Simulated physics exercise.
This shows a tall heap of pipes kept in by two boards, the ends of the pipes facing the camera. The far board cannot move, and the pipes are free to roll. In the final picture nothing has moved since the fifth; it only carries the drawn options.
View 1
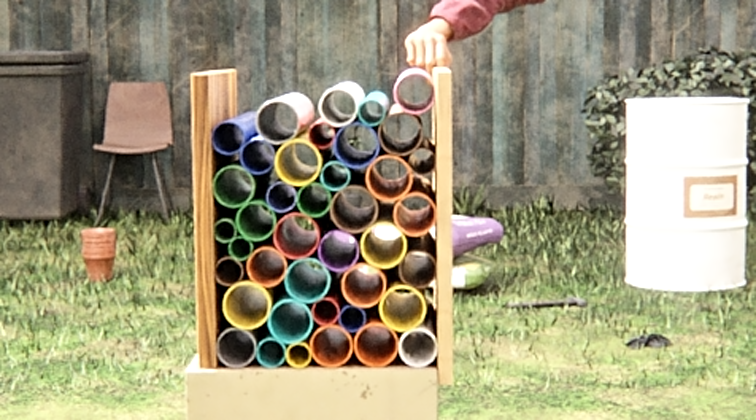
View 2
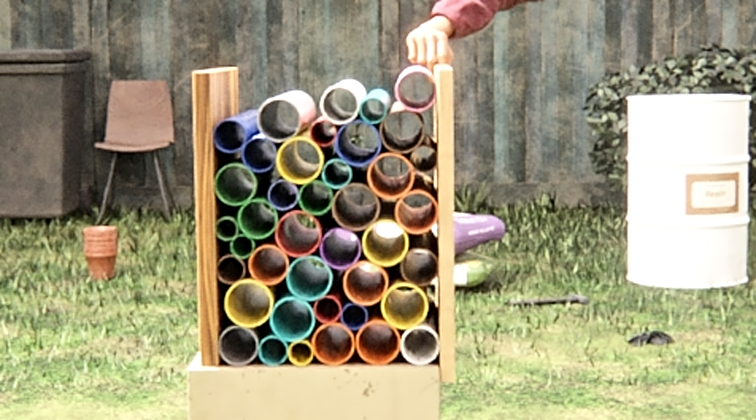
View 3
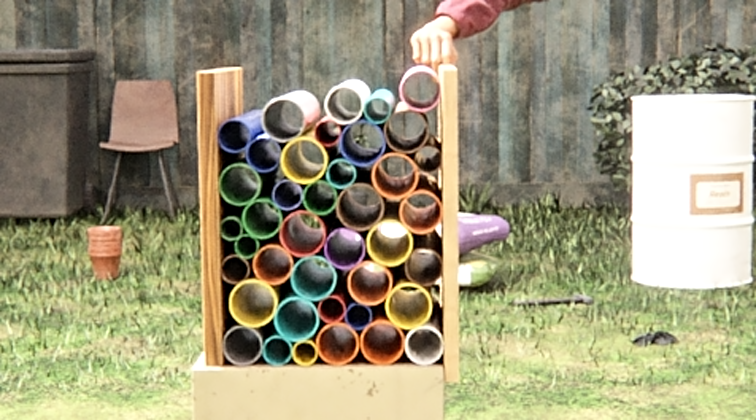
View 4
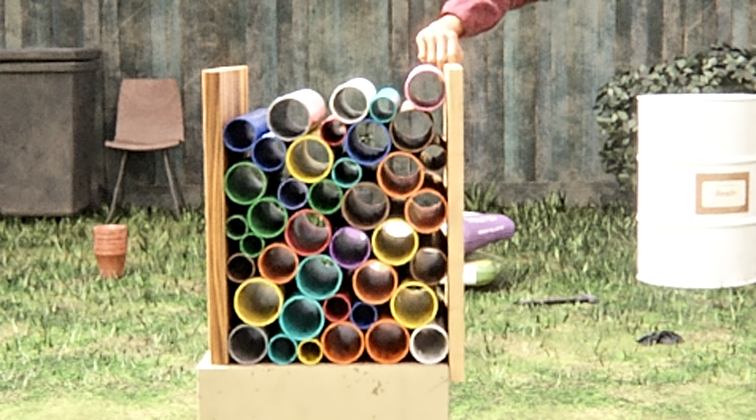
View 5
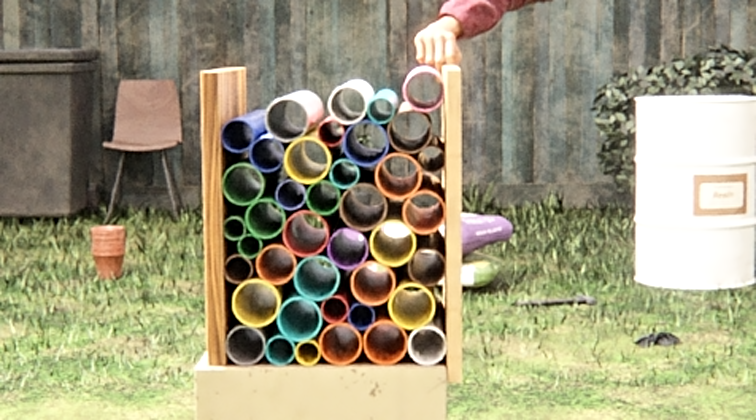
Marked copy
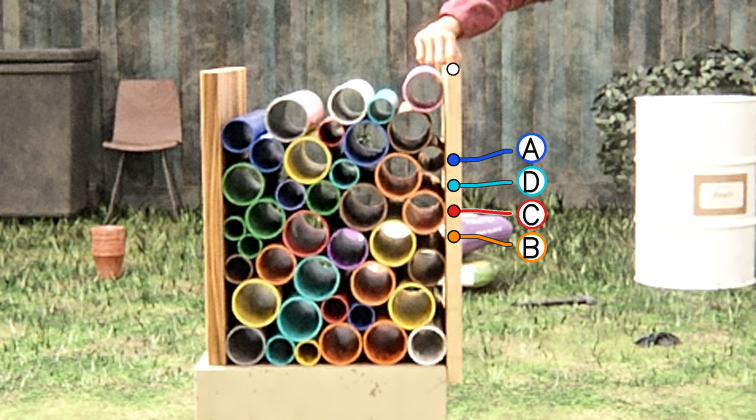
In a grassy yard, a hand rests on the right board beside stacked, motionless pipes.
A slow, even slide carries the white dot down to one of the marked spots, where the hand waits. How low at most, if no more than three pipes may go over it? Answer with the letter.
The answer is mark D.
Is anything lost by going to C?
At C: Yes.
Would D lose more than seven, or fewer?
Fewer than seven.
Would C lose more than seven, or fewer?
At C, fewer than seven.
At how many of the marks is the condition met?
Two of the four.
On the marked copy, A at (454, 160); B at (454, 237); C at (454, 211); D at (454, 185); the white dot at (453, 69).
With D. Early on, top of the board (446, 121).
Further on, top of the board (446, 181).
At the end, top of the board (446, 185), three out over the board.
As for the rest, A one out over the board; B more than three out over the board; C four out over the board.
